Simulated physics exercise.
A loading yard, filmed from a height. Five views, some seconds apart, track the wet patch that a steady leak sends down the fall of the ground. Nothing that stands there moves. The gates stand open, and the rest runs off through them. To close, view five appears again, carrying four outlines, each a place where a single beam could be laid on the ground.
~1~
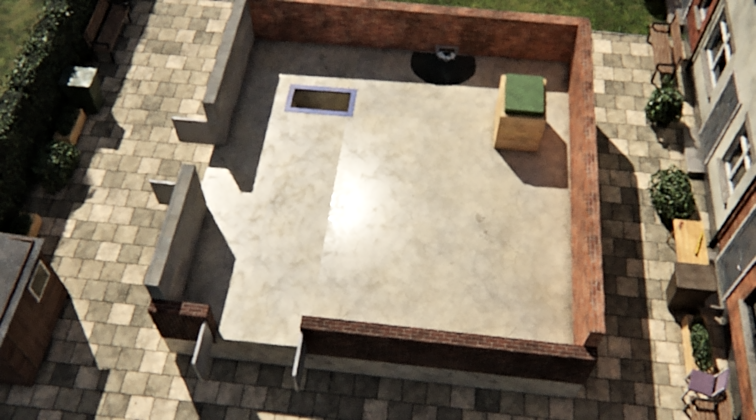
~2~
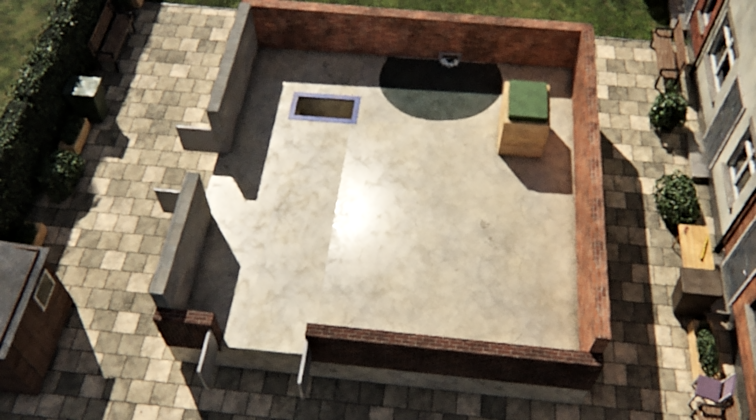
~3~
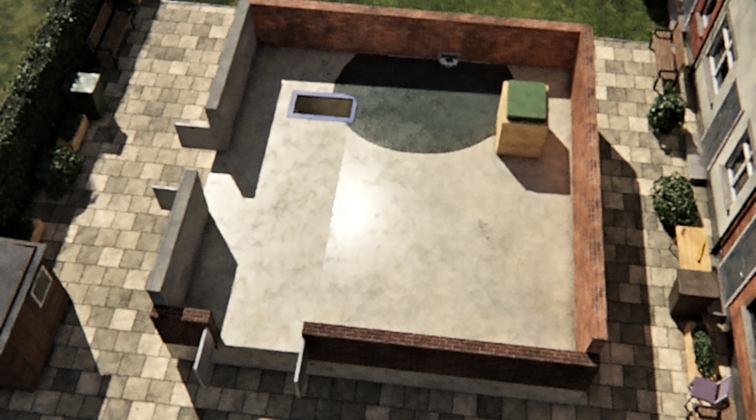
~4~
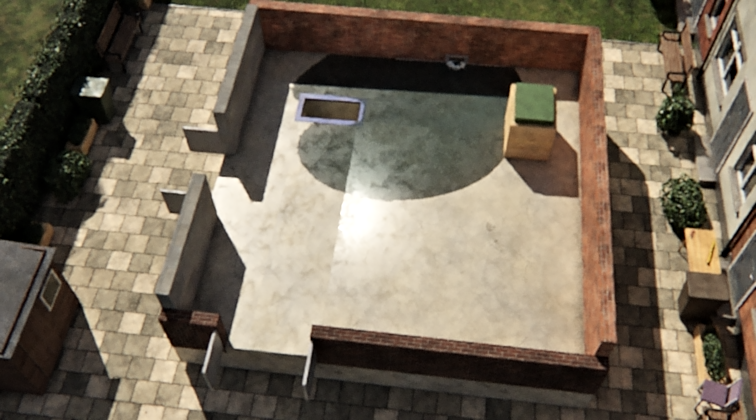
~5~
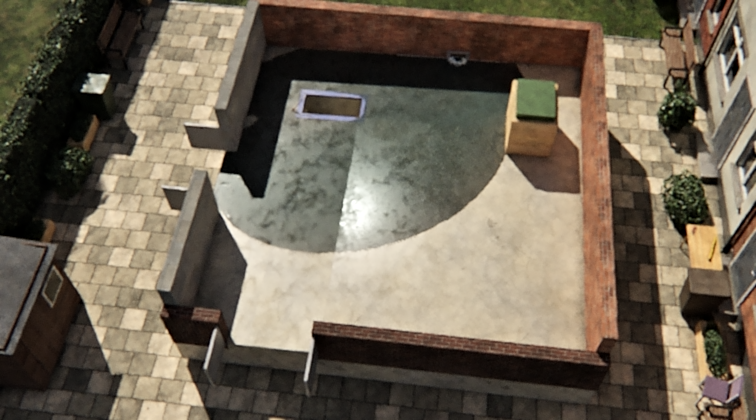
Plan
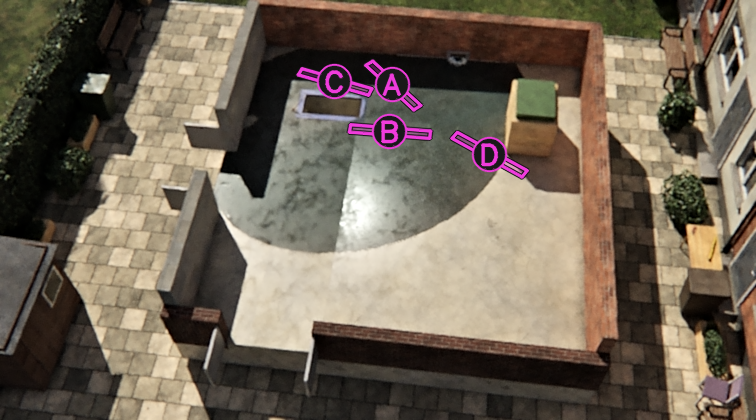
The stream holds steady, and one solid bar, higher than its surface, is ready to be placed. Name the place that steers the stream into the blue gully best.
B beats the others.
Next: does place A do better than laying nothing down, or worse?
It is worse.
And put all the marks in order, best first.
B, D, C, A.
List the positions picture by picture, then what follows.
The first frame shows outfall at (447, 50); blue gully at (321, 100); open gate at (261, 330); open gate at (216, 175); 2 % of the ground under water, visible out to (417, 72); blue gully still dry.
In the second frame, 8 % of the ground under water, visible out to (428, 117); blue gully still dry.
In the third frame, 17 % of the ground under water, visible out to (352, 123); blue gully still dry.
In the fourth frame, 28 % of the ground under water, visible out to (316, 171); blue gully taking water.
In the fifth frame, 46 % of the ground under water, visible out to (234, 217); blue gully taking water.
In magenta, A from (369, 63) to (417, 107); B from (350, 128) to (430, 134); C from (300, 71) to (370, 91); D from (454, 135) to (524, 173).
With A, about 4 % of the stream goes into the blue gully, about 95 % out by the gates.
With B, about 54 % of the stream goes into the blue gully, about 45 % out by the gates.
With C, about 20 % of the stream goes into the blue gully, about 80 % out by the gates.
With D, about 35 % of the stream goes into the blue gully, about 62 % out by the gates.
